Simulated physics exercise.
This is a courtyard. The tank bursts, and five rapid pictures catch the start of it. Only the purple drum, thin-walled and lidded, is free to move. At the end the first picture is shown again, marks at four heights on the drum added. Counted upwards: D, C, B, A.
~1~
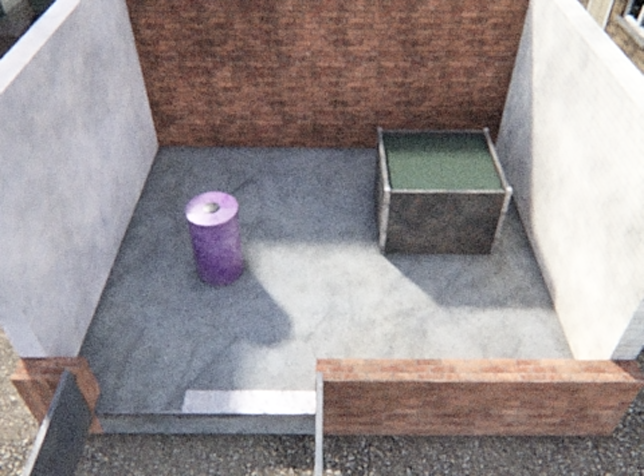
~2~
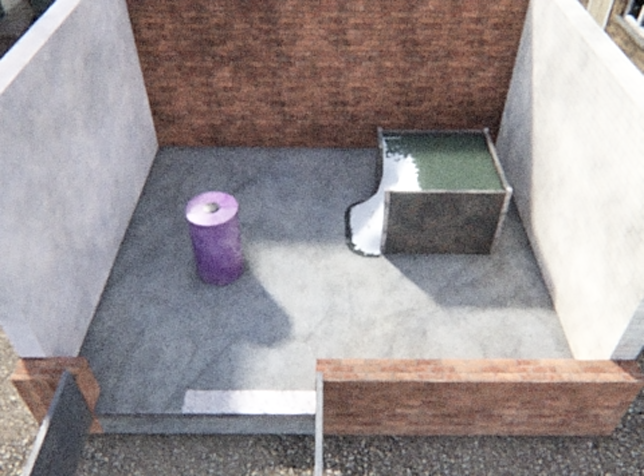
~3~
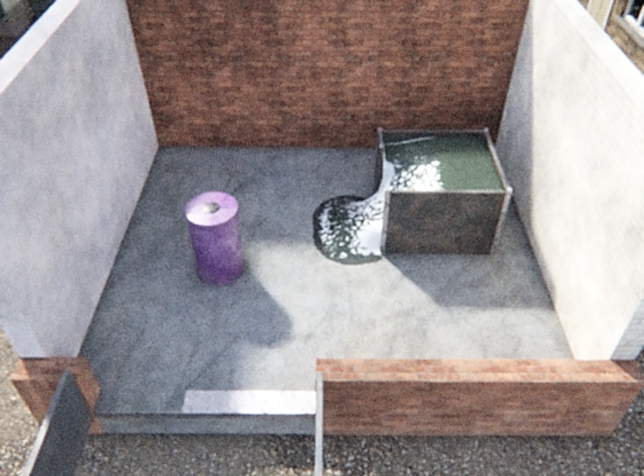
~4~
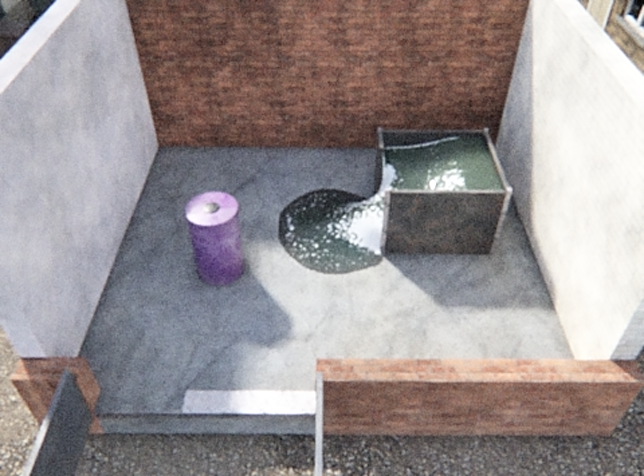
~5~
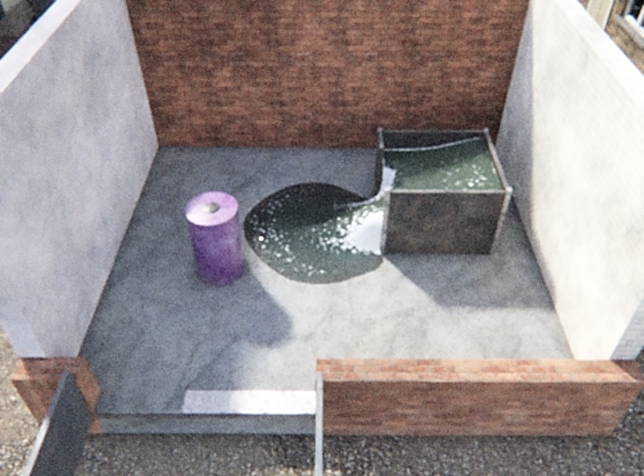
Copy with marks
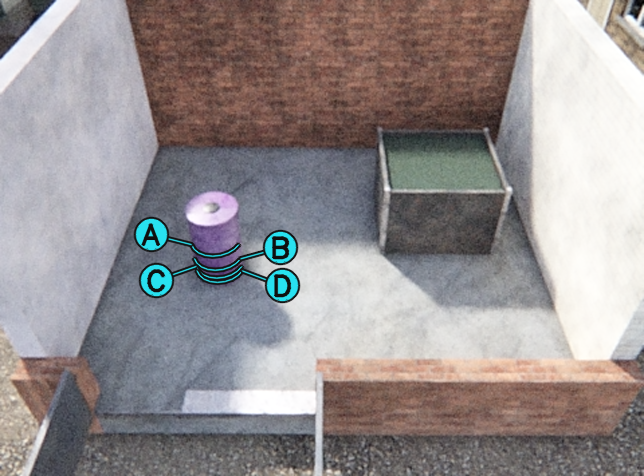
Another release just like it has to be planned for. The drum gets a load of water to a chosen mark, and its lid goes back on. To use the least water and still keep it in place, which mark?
A is the one.
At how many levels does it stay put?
One of them.
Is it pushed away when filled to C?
Yes.
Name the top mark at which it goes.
Here it is mark B.
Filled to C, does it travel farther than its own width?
Yes, clearly.
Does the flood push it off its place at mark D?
Yes, it does.
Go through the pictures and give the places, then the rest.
The first frame shows lid of the purple drum at (211, 208); tank full, its middle at (439, 165); open gate at (201, 361).
In the second frame, 2 % of the ground under water, its edge towards the drum at (355, 237).
In the third frame, 4 % of the ground under water, its edge towards the drum at (324, 241).
In the fourth frame, 8 % of the ground under water, its edge towards the drum at (292, 245).
The fifth frame shows lid of the purple drum at (211, 208); 12 % of the ground under water, its edge towards the drum at (270, 260).
In cyan, A at (212, 256); B at (215, 270); C at (216, 278); D at (217, 282); from the bottom up D, C, B, A.
For mark A, it does not move.
For mark B, it is pushed about half its own width away.
For mark C, it is pushed about twice its own width away.
For mark D, it is washed out through the gate.
